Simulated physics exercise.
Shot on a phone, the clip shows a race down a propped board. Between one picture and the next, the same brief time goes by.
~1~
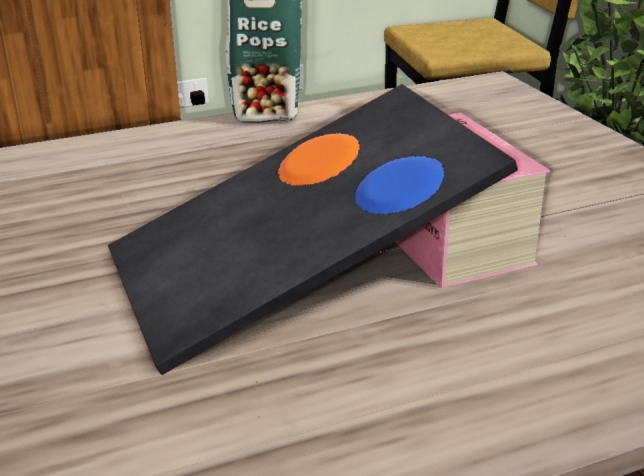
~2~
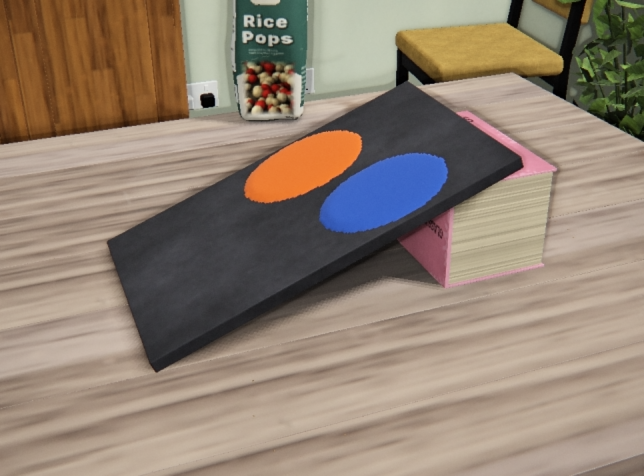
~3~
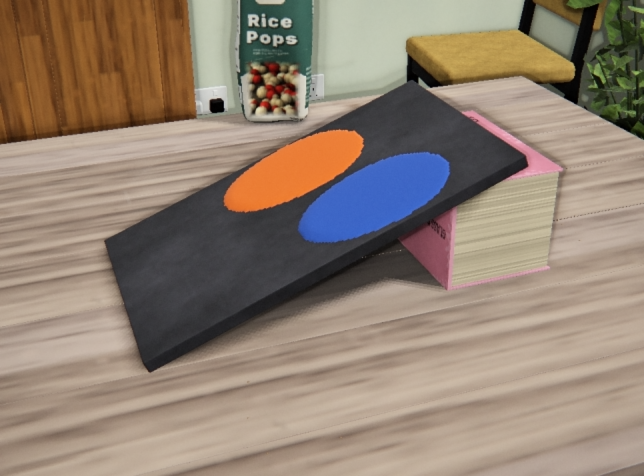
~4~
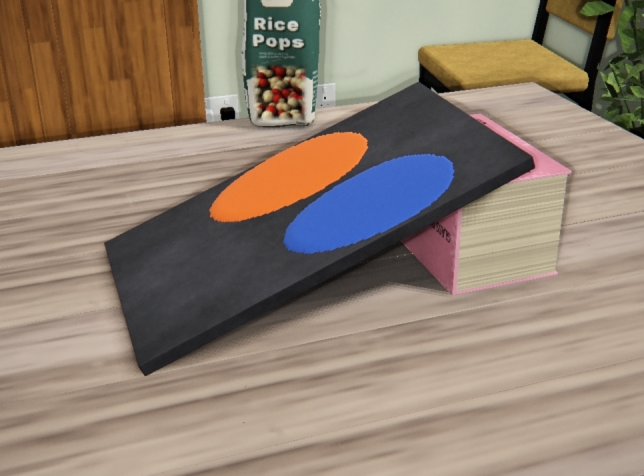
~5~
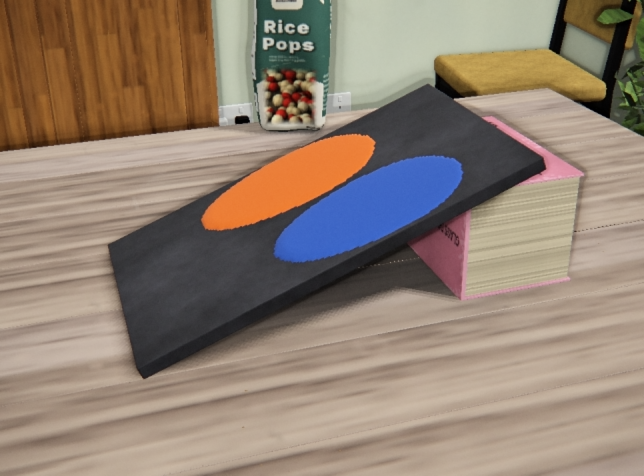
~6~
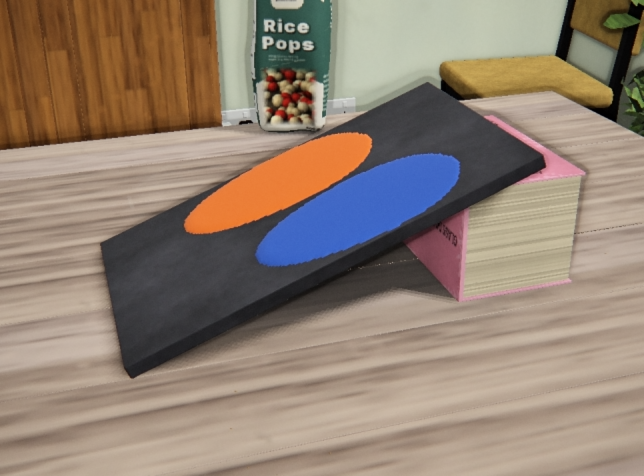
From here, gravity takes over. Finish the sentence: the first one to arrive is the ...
The first one to arrive is the farther one.
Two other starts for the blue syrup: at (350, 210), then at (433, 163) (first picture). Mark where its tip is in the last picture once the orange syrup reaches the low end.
(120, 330) and (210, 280).
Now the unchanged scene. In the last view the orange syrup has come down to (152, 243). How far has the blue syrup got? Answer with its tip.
(223, 274), approximately.
Soon after, the blue syrup is three quarters of the way down; the orange syrup is close to the edge.
In the end, the blue syrup is three quarters of the way down; the orange syrup is at the low edge.
